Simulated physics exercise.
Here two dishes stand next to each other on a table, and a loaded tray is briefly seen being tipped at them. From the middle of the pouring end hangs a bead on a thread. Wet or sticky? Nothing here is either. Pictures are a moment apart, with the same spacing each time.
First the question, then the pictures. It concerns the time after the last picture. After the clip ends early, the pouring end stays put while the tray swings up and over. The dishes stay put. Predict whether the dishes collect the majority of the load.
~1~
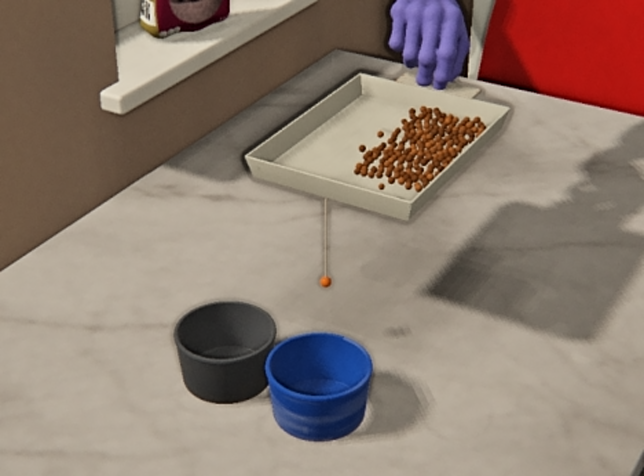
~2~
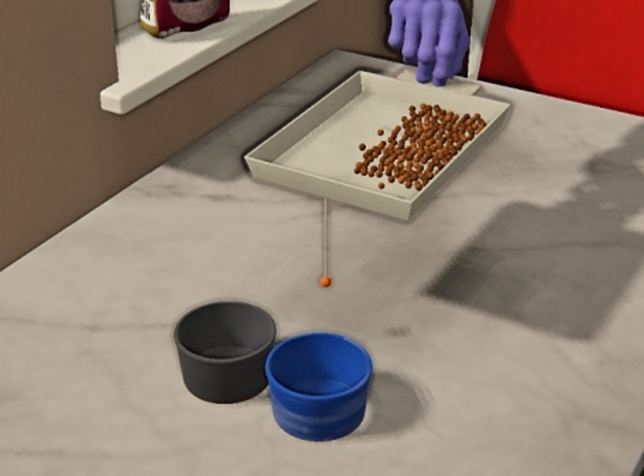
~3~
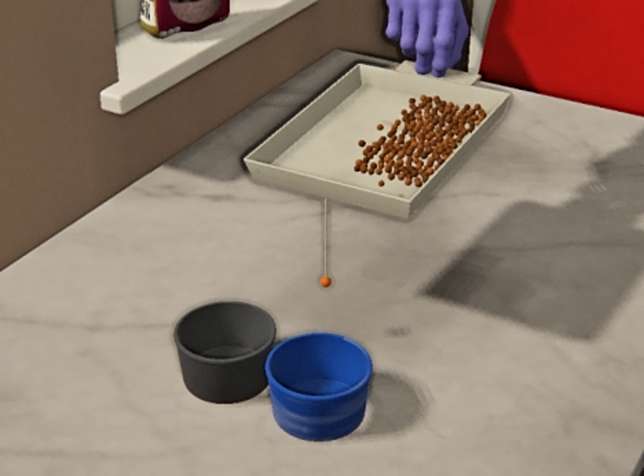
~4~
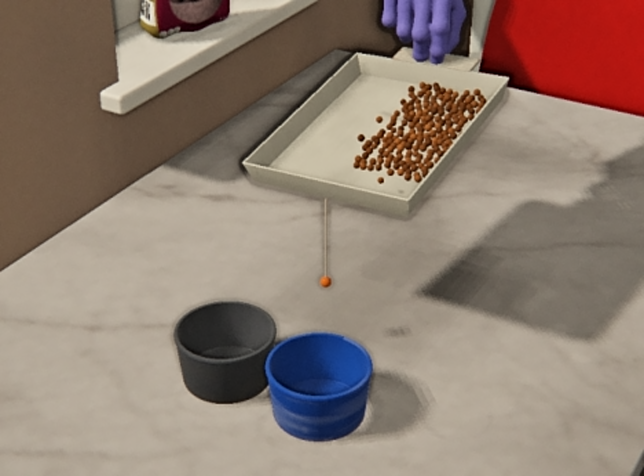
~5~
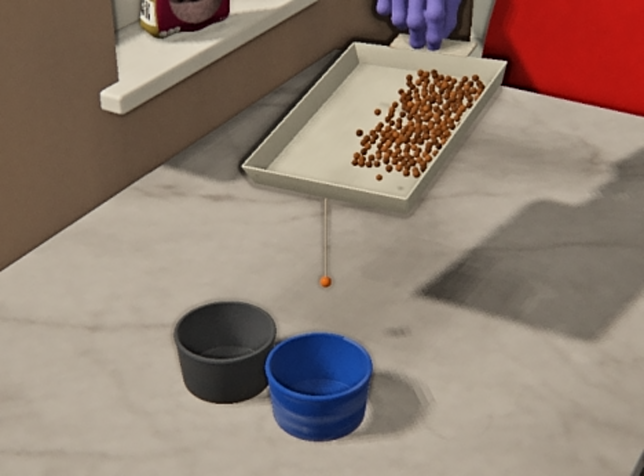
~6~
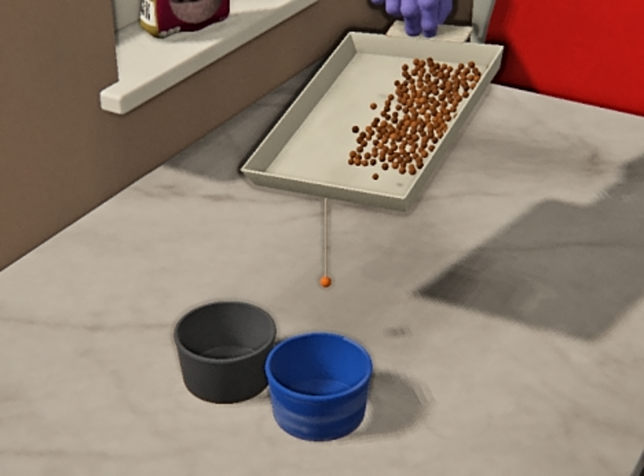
The greater share is going to end up outside the dishes.
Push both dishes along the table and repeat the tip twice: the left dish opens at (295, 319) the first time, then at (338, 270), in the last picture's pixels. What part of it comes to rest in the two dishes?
Approximately 20 percent, followed by approximately 0 percent.
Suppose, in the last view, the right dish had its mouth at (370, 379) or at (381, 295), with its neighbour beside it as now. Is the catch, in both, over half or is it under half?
In the first position shy of half, in the second shy of half.
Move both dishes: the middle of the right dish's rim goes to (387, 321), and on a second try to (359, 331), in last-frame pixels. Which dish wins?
The first try: The left one. The second: The left one.
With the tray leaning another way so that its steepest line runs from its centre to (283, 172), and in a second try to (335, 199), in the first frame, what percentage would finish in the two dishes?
In turn, 0 percent and then 30 percent.
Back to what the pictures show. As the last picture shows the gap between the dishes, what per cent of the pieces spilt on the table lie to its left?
Estimate: About 80 in every hundred.
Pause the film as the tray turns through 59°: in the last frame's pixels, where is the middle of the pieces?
The load's middle is around (286, 181).
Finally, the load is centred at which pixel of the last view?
Close to (229, 328) in the last view.
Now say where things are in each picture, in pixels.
Corners of the pouring end near (253, 155) and (408, 198), level; middle of the load near (422, 147), cereal balls; left dish near (198, 375); right dish near (293, 412); bead on its thread near (326, 282), in the first frame.
Corners of the pouring end near (253, 156) and (408, 198), level; middle of the load near (422, 145), in the second frame.
Corners of the pouring end near (252, 158) and (407, 197), tipped barely, lowest at the left corner; middle of the load near (421, 139), in the third frame.
Corners of the pouring end near (251, 161) and (405, 195), tipped a little, lowest at the left corner; middle of the load near (421, 130), in the fourth frame.
Corners of the pouring end near (250, 164) and (403, 194), tipped a little, lowest at the left corner; middle of the load near (419, 122), in the fifth frame.
Corners of the pouring end near (249, 167) and (401, 193), tipped clearly, lowest at the left corner; middle of the load near (415, 115); left dish near (198, 375); right dish near (293, 412), in the sixth frame.
Shortly afterwards, tray tipped steeply; the bulk on the tray; only a few outside both; a little in the air.
Next, tray tipped right over; near two thirds on the tray; only a few in the left dish; near a quarter outside both; a little in the air.
Some moments later, tray tipped past a quarter turn; a little in the left dish; all but a few outside both.
In the end, tray tipped past a quarter turn; none at all in the right dish; a little in the left dish; all but a few outside both.
